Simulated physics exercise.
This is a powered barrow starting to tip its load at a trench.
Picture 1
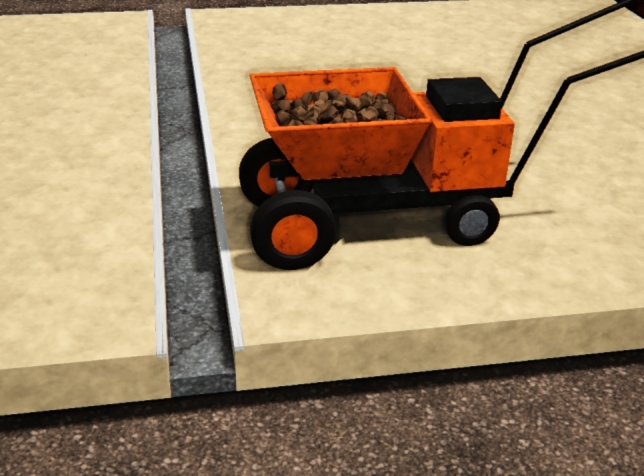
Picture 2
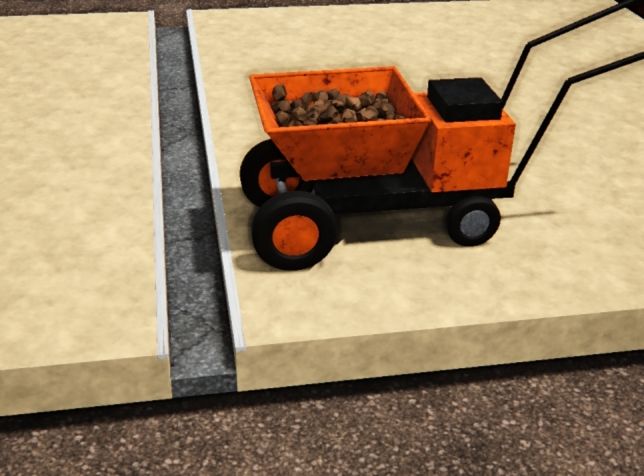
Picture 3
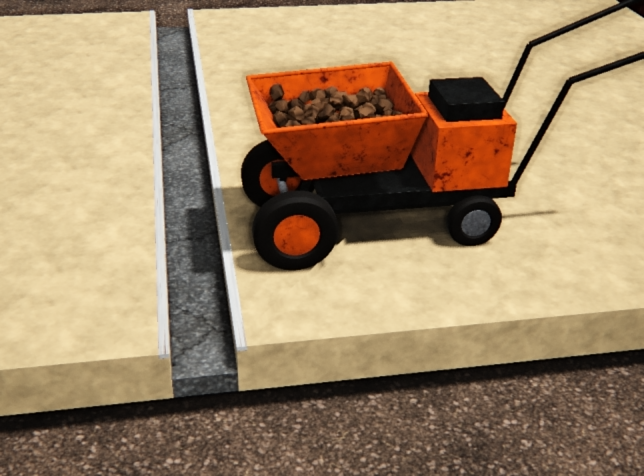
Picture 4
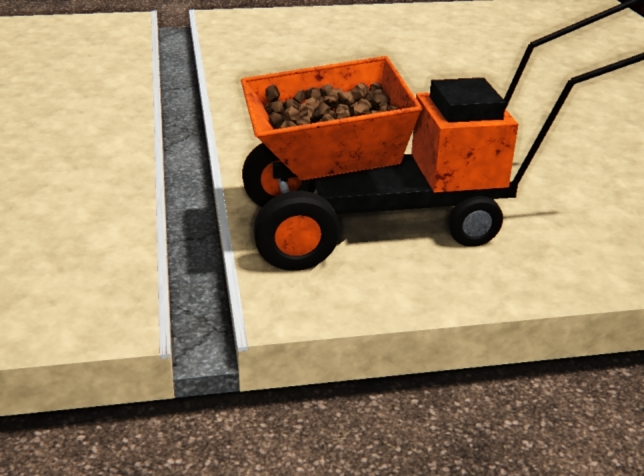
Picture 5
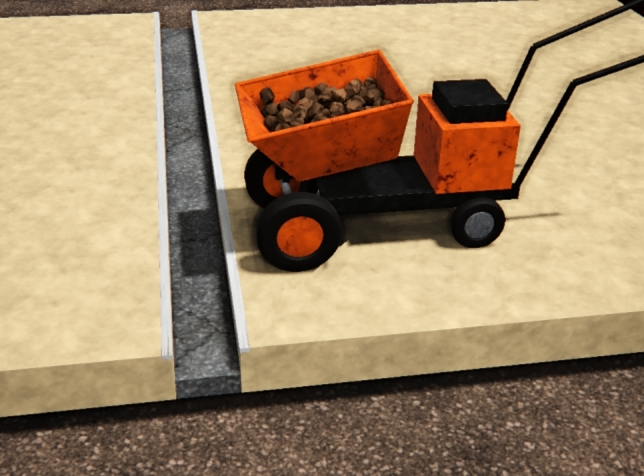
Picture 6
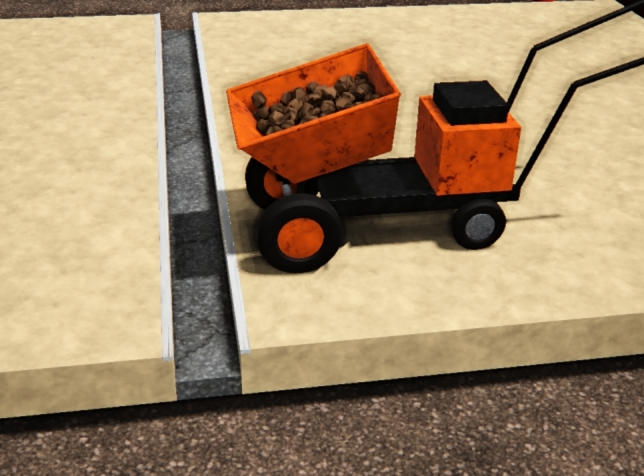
At first, an orange powered barrow stands to the right of a narrow trench between pale slabs, its skip level and loaded with brown clods. The skip then tilts slightly to the left, its right end lifting, and leans more clearly toward the trench while the wheels stay put.
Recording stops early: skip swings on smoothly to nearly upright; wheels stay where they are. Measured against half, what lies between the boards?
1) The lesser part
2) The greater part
Option 1: The lesser part.
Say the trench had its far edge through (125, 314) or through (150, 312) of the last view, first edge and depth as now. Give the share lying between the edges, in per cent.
About 70 and 40 per cent.
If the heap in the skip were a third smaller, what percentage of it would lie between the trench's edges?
My guess is some 10 in a hundred.
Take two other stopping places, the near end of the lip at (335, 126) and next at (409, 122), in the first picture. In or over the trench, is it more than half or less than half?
From the first position beyond one half lands between the edges, from the second short of one half.
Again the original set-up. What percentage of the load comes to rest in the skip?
Estimate: 0 %, roughly.
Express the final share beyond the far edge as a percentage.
Roughly 80 percent.
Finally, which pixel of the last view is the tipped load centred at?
Around (126, 246), give or take.
Soon after the last picture, skip tipped steeply; all in the skip.
A little later, skip tipped right over; most in the skip; a stray few in or heaped over the trench; about a quarter beyond it; a stray few falling.
Later still, skip tipped right over; a small part in the skip; a small part in or heaped over the trench; most beyond it.
By the end, skip tipped right over; about a quarter in or heaped over the trench; most beyond it.
